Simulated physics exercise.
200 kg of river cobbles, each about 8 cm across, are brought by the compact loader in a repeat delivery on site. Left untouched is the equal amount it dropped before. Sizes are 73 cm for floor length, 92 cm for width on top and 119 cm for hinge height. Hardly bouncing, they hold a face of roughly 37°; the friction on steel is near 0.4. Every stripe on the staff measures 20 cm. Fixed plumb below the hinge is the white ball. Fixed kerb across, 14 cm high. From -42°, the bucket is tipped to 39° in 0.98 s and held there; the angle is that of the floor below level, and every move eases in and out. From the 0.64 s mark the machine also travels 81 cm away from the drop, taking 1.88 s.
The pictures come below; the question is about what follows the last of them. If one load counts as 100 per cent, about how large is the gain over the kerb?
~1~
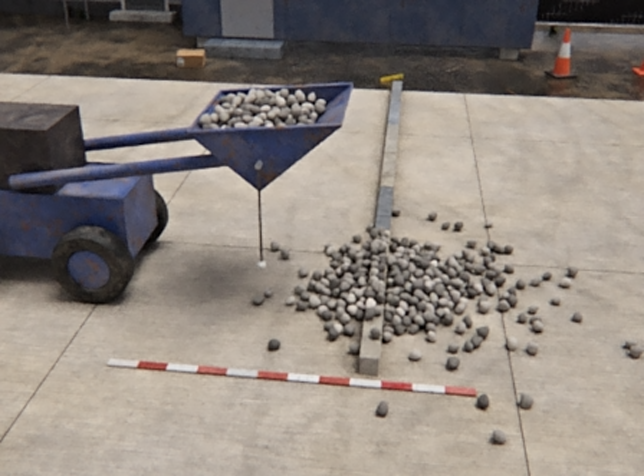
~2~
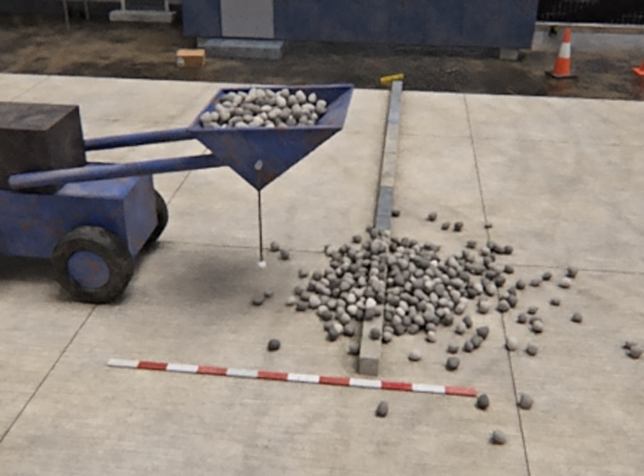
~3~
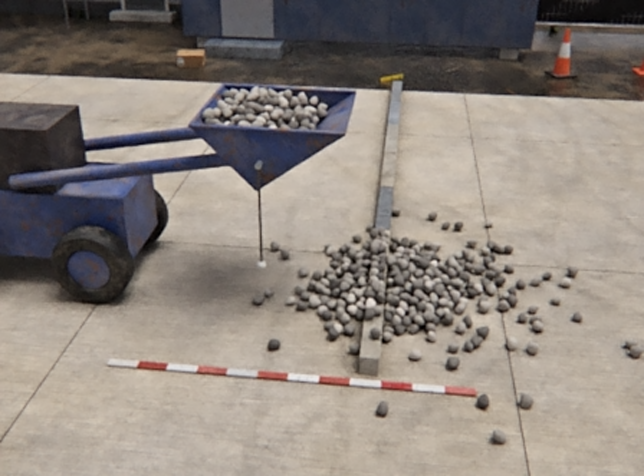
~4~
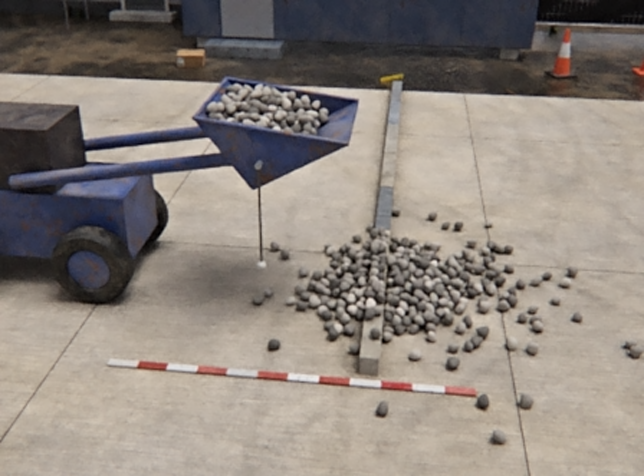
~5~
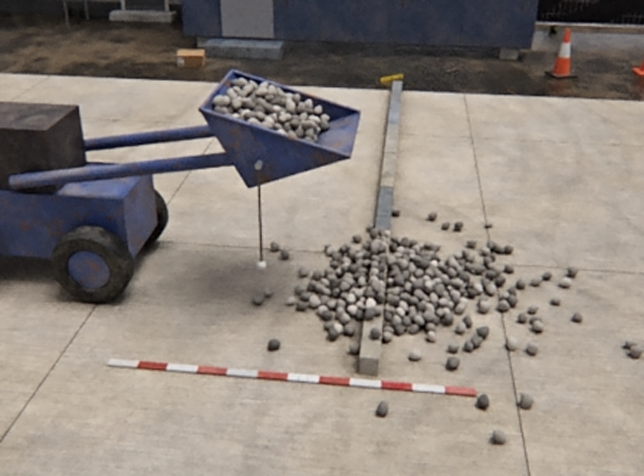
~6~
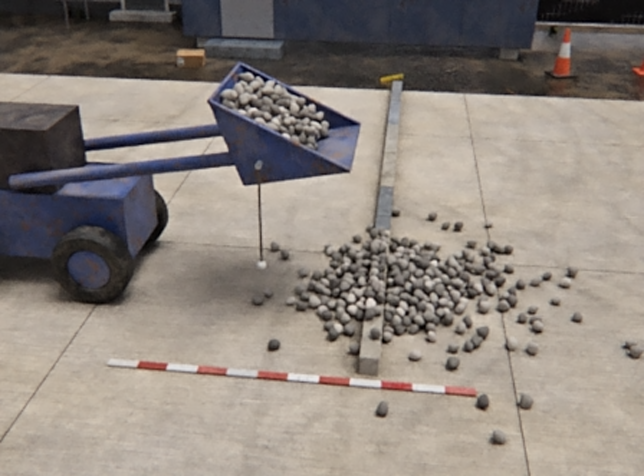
Around 16 per cent.
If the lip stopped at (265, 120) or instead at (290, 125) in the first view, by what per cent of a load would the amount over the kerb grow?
The first position would add some 0 per cent, the second some 0.
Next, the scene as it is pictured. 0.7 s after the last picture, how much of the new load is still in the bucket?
Around 50 per cent of the load is still inside.
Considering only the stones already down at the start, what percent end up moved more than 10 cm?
The answer is about 10 per cent.
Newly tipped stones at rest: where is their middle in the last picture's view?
Near (343, 277).
Then, 0.3 s after the last picture the floor is at 27°; in per cent of one load, 100 in the bucket, 33 on this side of the kerb, 67 over the kerb; the foremost stones are at (576, 301).
Then, 0.7 s after the last picture the floor is at 39°; in per cent of one load, 49 in the bucket, 84 on this side of the kerb, 67 over the kerb; the foremost stones are at (576, 301).
Then, 2.6 s after the last picture the floor is at 39°; in per cent of one load, 0 in the bucket, 117 on this side of the kerb, 83 over the kerb; the foremost stones are at (584, 316).
Then, 5.0 s after the last picture the floor is at 39°; in per cent of one load, 0 in the bucket, 117 on this side of the kerb, 83 over the kerb; the foremost stones are at (584, 316). Net gain over the kerb, 16.
